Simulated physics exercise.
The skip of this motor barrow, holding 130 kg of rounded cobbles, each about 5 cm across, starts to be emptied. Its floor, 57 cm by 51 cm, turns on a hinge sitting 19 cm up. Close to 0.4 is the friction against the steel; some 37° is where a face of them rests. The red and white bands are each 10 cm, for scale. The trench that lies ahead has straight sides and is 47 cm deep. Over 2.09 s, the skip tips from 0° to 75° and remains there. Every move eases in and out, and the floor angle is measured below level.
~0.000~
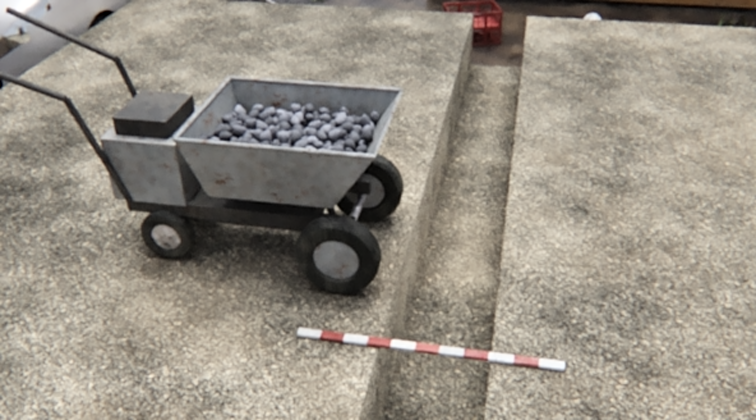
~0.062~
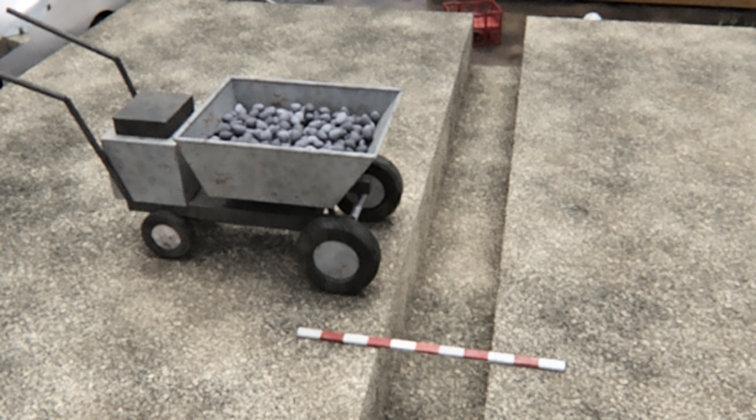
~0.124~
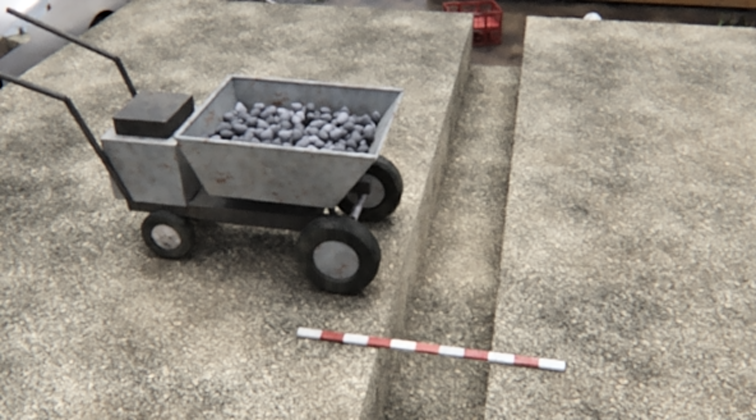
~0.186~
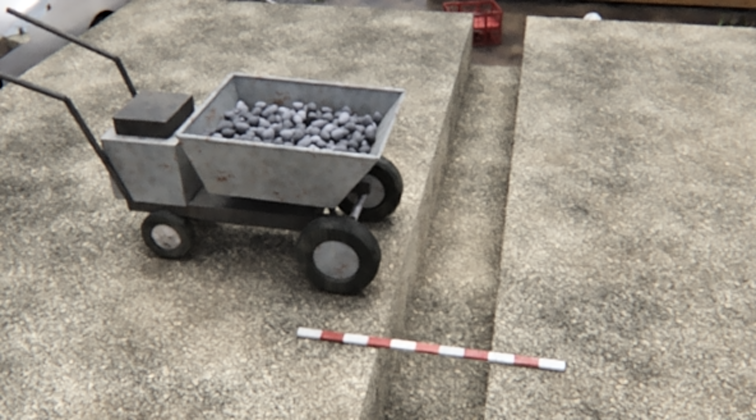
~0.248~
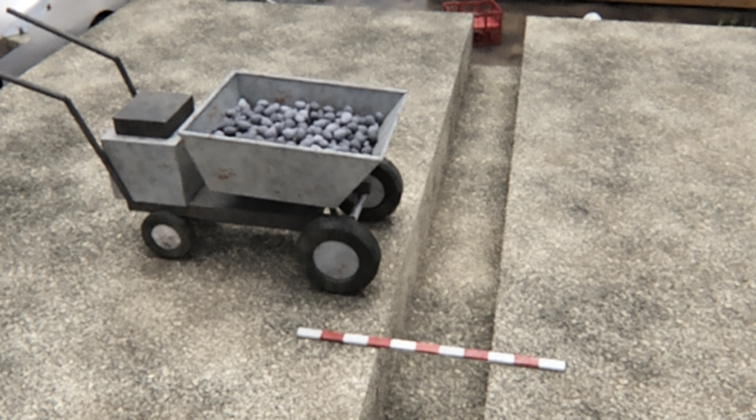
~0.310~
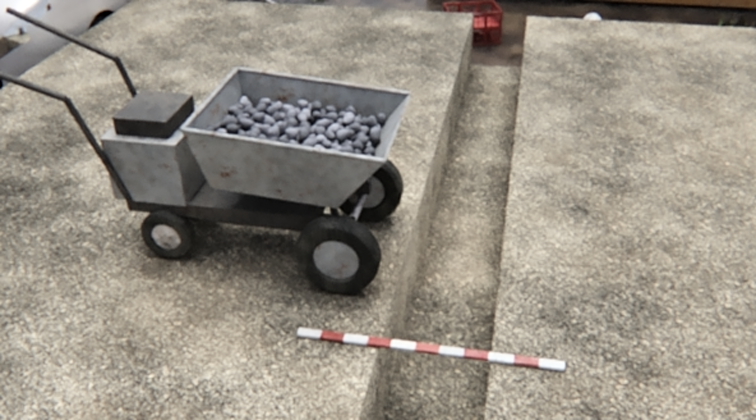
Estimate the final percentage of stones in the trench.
I would say 61 percent.
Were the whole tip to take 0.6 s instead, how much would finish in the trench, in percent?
Trench share: Approx. 35%.
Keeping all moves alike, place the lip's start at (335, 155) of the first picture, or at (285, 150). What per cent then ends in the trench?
Roughly 95 percent for the first, and 100 percent for the second.
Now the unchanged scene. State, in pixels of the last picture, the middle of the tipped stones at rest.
The resting stones are centred at roughly (482, 325).
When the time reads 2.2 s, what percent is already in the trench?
Some 25 per cent.
After 1.6 s the floor is at 63°; 99 % in the skip, 1 % in the trench; the foremost stones are at (484, 232).
After 2.2 s the floor is at 75°; 43 % in the skip, 24 % in the trench, 33 % past the trench; the foremost stones are at (635, 268).
After 2.5 s the floor is at 75°; 20 % in the skip, 39 % in the trench, 42 % past the trench; the foremost stones are at (692, 275).
After 4.5 s the floor is at 75°; 0 % in the skip, 61 % in the trench, 39 % past the trench; the foremost stones are at (704, 275).
